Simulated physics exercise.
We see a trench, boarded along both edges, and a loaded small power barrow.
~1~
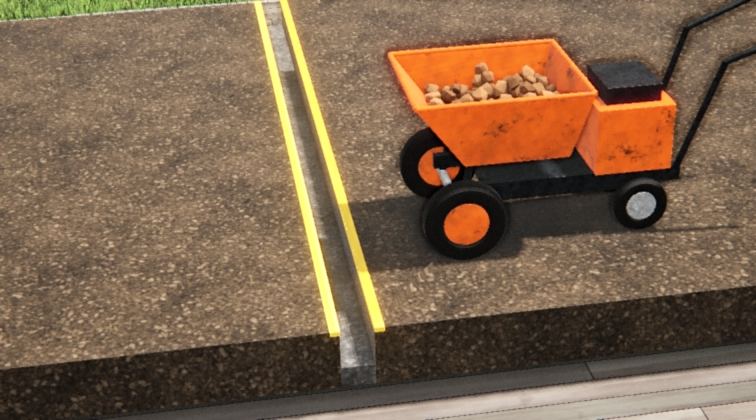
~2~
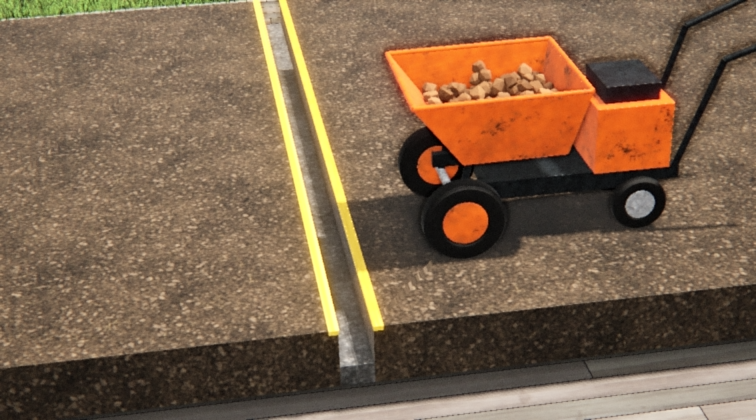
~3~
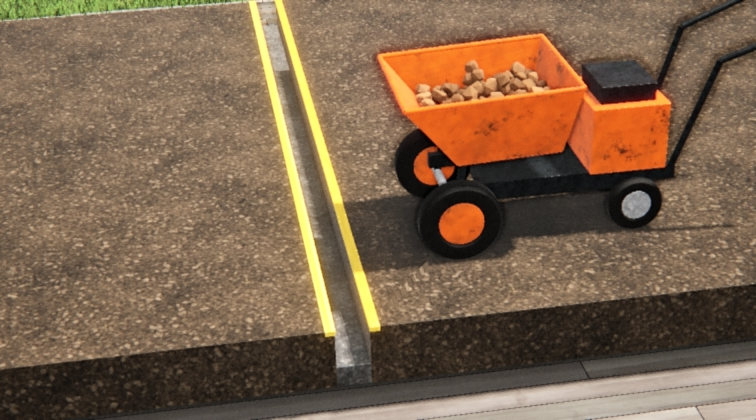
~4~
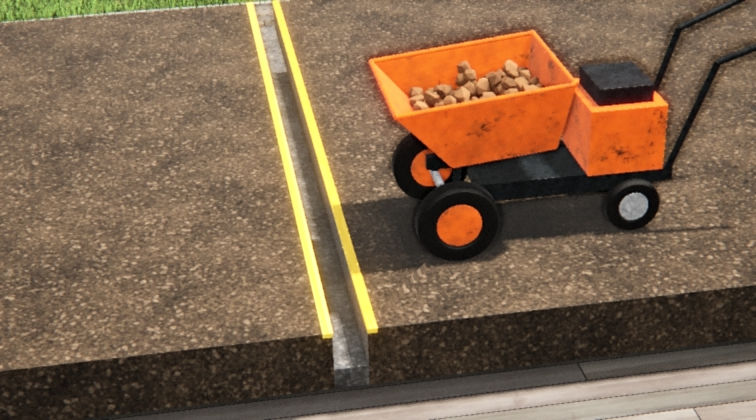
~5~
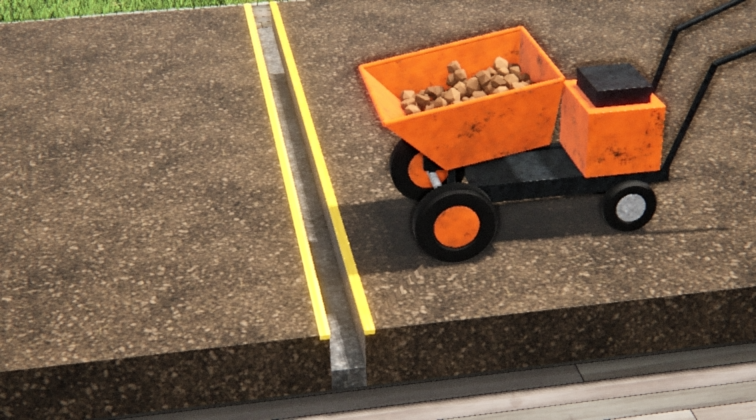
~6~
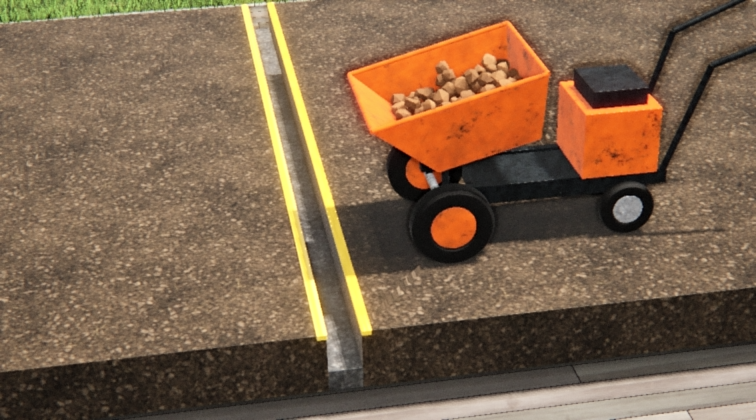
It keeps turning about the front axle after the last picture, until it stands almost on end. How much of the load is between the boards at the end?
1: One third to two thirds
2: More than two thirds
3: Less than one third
(3) Less than one third.
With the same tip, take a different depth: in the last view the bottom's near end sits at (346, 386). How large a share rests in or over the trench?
Something like 10 %.
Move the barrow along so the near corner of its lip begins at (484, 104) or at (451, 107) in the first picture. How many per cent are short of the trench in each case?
About 20 per cent first, about 0 per cent second.
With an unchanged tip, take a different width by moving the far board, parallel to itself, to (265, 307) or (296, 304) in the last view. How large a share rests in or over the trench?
The first try lands around 90 %, the second around 40 %.
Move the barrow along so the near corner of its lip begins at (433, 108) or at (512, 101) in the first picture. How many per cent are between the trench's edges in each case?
Roughly 40 per cent first, then roughly 30 per cent.
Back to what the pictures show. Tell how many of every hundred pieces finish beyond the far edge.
I'd put it at around 75 percent.
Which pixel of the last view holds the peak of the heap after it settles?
Around (277, 214).
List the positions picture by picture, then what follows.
Lip of the skip at (416, 110), level; top of the load at (506, 102), clay clods; first edge of the trench at (370, 293); far edge at (327, 298), the trench under half as wide as the skip, and about as deep as wide, in the first frame.
Lip of the skip at (414, 109), level; top of the load at (516, 94), in the second frame.
Lip of the skip at (405, 112), tipped barely; top of the load at (509, 93), in the third frame.
Lip of the skip at (396, 118), tipped a little; top of the load at (502, 92), in the fourth frame.
Lip of the skip at (385, 124), tipped a little; top of the load at (492, 90), in the fifth frame.
Lip of the skip at (373, 132), tipped a little; top of the load at (496, 95); first edge of the trench at (357, 297); far edge at (314, 302), in the sixth frame.
Soon, skip tipped steeply; all in the skip.
A while on, skip tipped steeply; nearly all in the skip; a small part beyond it; a stray few falling.
Towards the end, skip tipped right over; about a third in the skip; a stray few in or heaped over the trench; about two thirds beyond it.
Finally, skip tipped right over; about a quarter in the skip; a small part in or heaped over the trench; most beyond it.
